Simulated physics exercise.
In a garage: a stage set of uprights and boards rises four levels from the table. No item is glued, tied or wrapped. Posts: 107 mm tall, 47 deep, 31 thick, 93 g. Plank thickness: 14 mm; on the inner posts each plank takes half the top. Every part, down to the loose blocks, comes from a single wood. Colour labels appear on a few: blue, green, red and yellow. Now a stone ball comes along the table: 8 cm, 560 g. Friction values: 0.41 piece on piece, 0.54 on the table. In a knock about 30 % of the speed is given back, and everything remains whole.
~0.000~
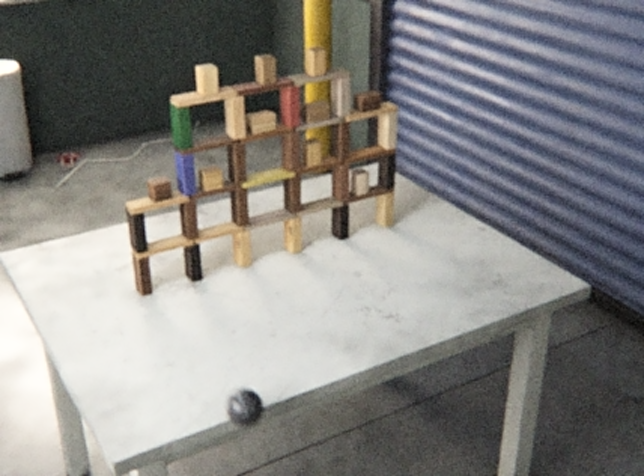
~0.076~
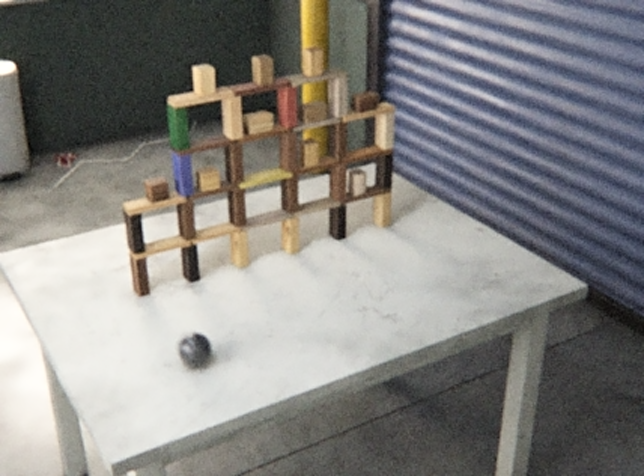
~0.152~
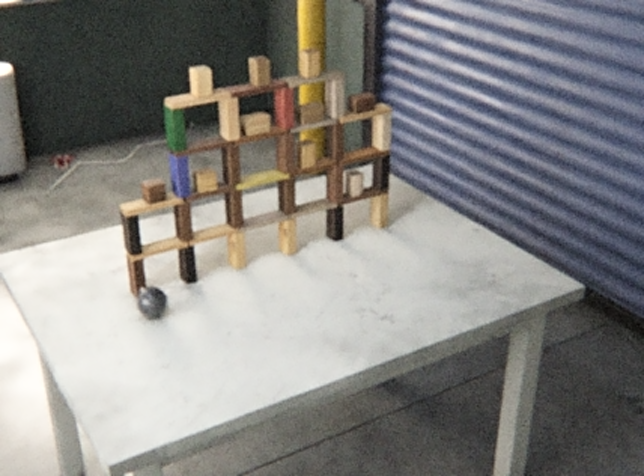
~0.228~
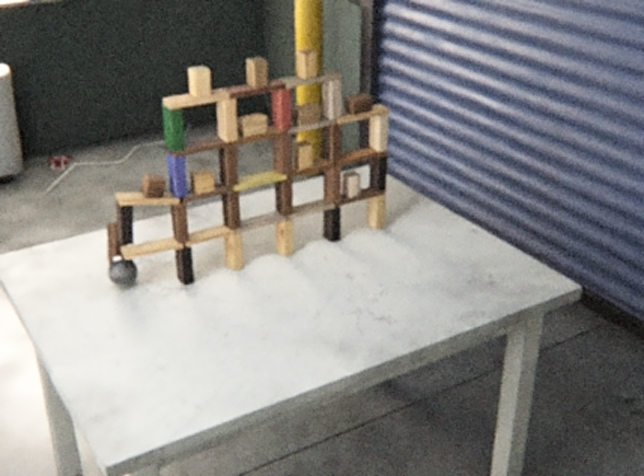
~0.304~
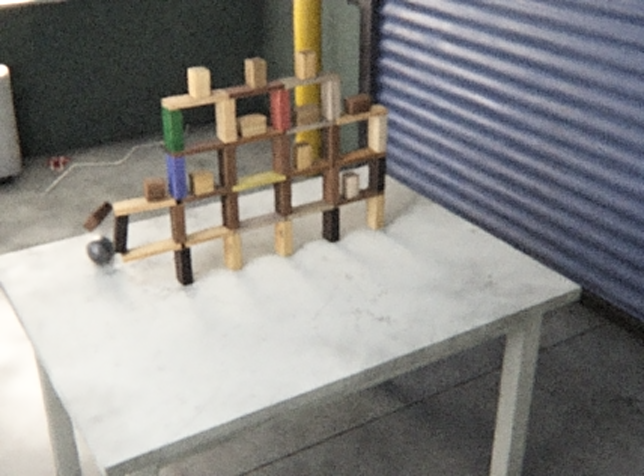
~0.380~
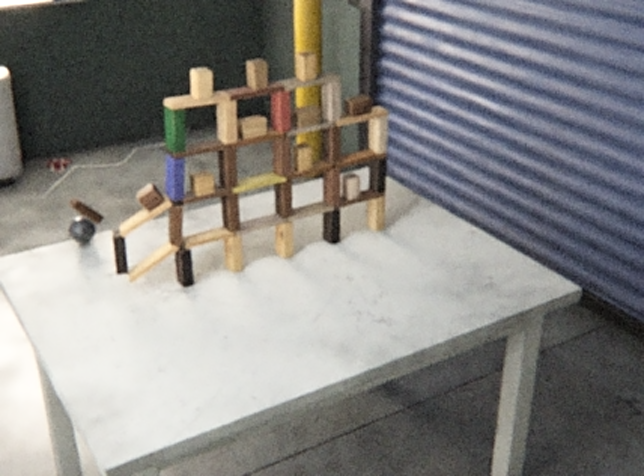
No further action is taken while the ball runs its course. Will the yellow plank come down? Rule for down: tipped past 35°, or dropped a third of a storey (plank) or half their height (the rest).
No.
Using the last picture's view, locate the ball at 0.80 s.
You'll find it near (36, 318).
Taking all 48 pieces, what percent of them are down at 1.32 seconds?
30 per cent.
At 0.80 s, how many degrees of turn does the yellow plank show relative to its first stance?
Near 0 degrees from how it began.
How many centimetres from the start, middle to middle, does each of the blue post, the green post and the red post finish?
From start to finish: Blue 36, green 40, red 0 centimetres.
After 0.54 s, ball still moving; 11 of the 48 pieces down; yellow plank unmoved; blue post 5° from how it stood, 7 cm lower.
After 0.80 s, ball still moving; 13 of the 48 pieces down; yellow plank unmoved; green post 75° from how it stood, 24 cm lower.
After 1.32 s, ball still moving; 15 of the 48 pieces down; yellow plank unmoved; blue post on its side.
In the end (2.1 s), ball rolling away; 15 of the 48 pieces down; yellow plank unmoved; blue post on its side; green post 69° from how it stood, 38 cm lower. From the last view, middles, yellow plank near (257, 182), blue post near (118, 316).
